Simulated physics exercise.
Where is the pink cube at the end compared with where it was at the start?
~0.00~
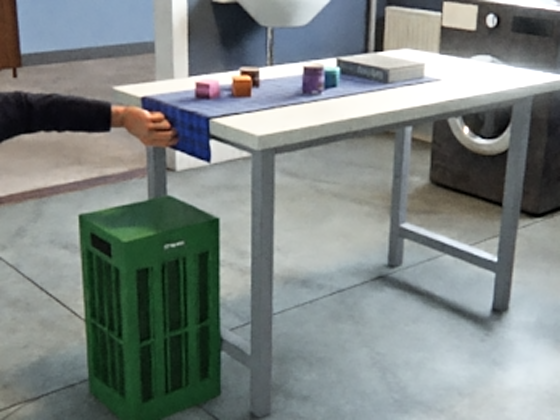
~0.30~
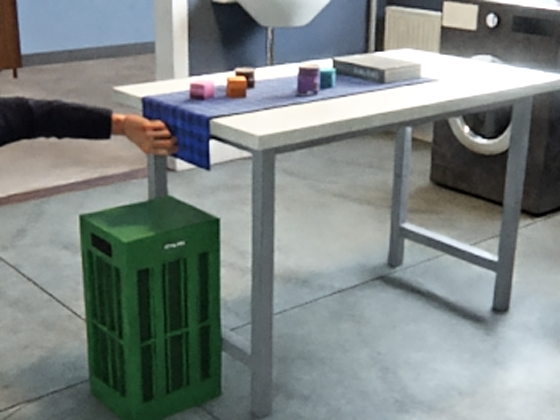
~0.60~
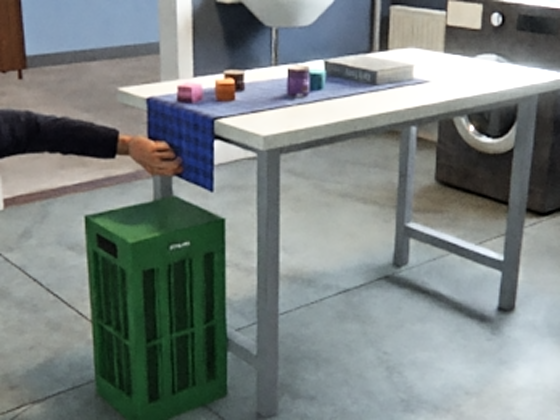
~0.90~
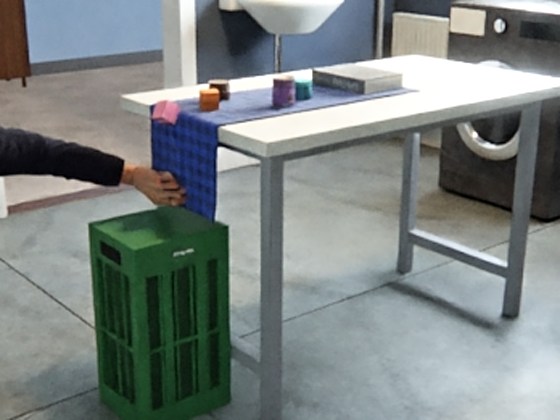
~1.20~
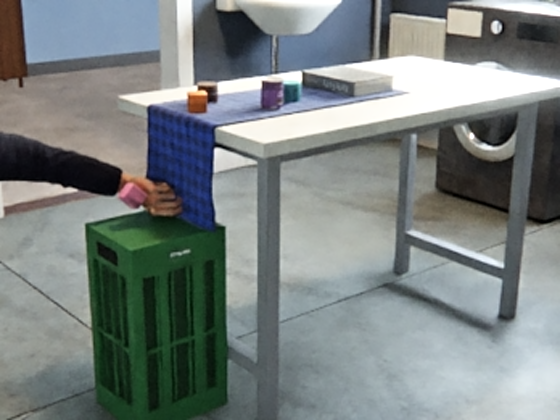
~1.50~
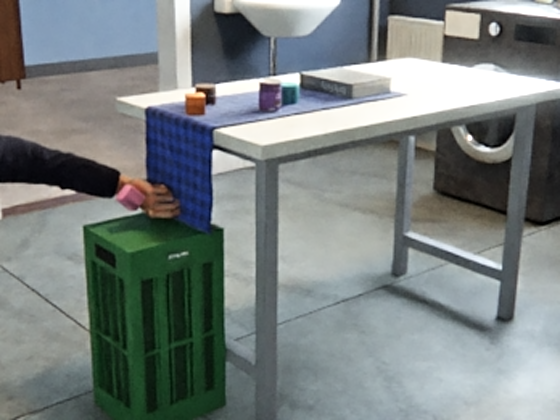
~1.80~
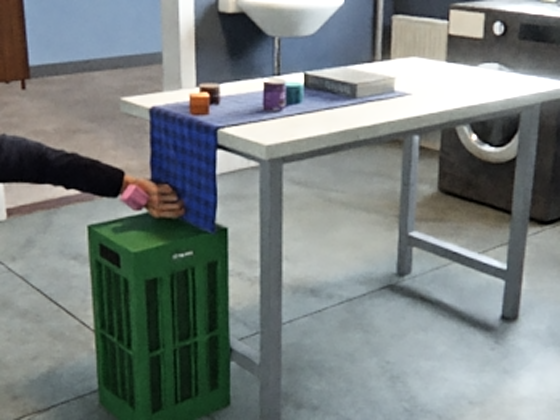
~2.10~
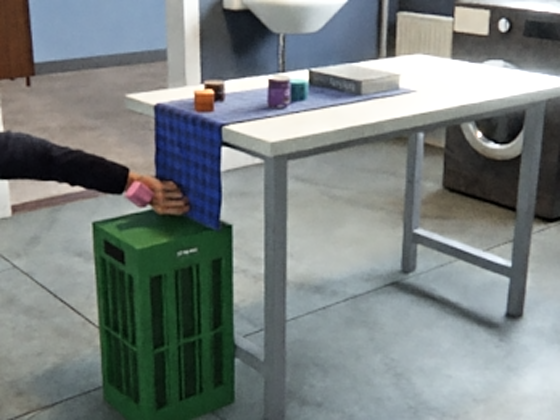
At the start the pink cube sat on the scarf on top of the table, near its left end. By the end it was off the tabletop, lower down beside the hand and just above the green crate.
